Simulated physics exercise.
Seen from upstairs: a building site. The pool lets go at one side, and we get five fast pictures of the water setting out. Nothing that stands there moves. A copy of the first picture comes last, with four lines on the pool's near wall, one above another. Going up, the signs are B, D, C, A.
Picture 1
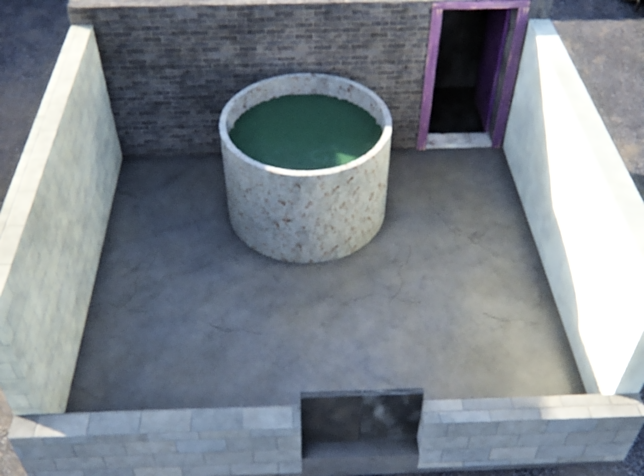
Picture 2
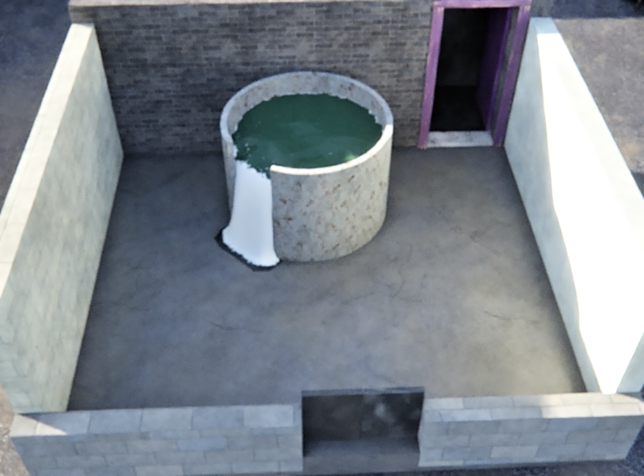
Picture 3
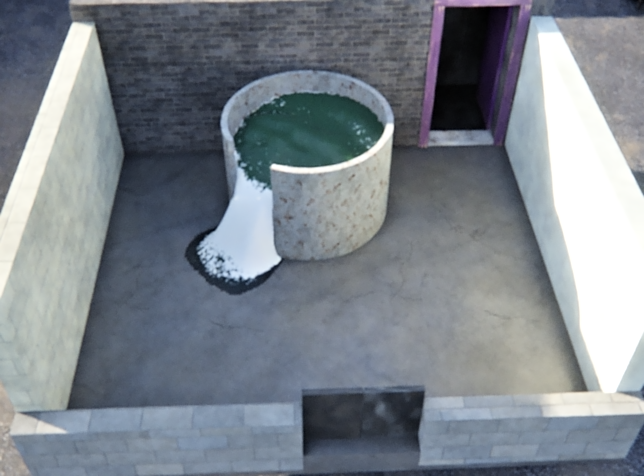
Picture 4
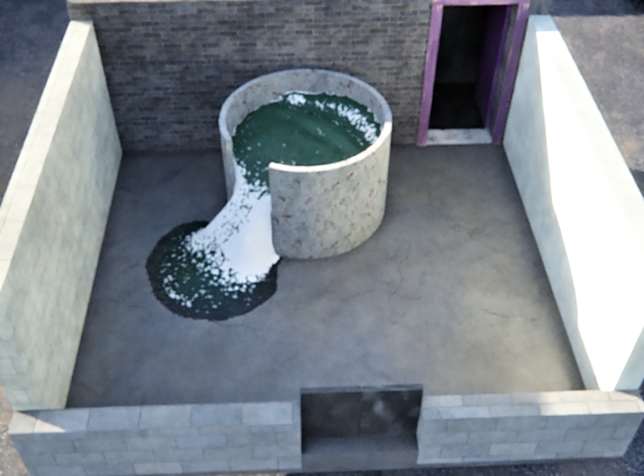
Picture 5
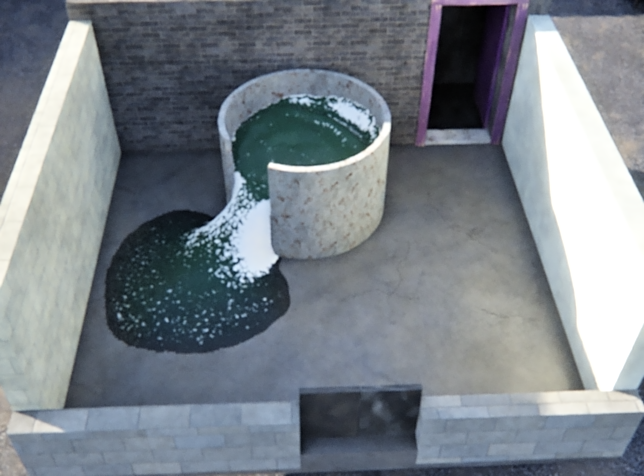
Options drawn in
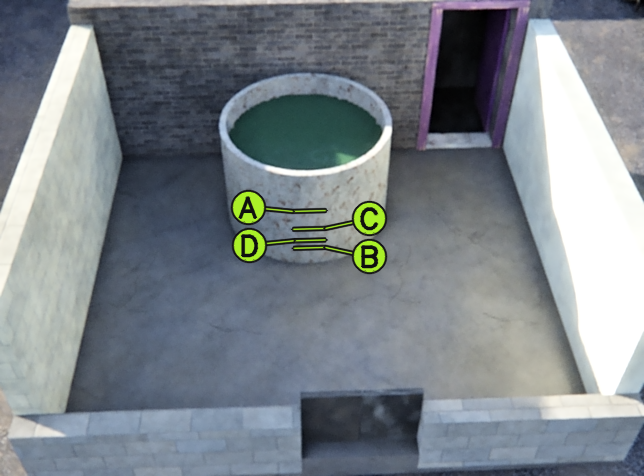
Green water pours through a gap in a round stone tank and spreads across the ground.
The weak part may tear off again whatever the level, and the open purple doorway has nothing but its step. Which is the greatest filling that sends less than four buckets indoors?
The limit is C.
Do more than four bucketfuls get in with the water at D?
No, that is safe.
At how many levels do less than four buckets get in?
Three.
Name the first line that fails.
The answer is A.
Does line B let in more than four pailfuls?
No.
In lime, A at (309, 210); B at (309, 247); C at (309, 228); D at (309, 240); from the bottom up B, D, C, A.
For line A, about 11 bucketfuls get in.
For line B, nothing gets over.
For line C, a splash gets over, under a bucket.
For line D, nothing gets over.
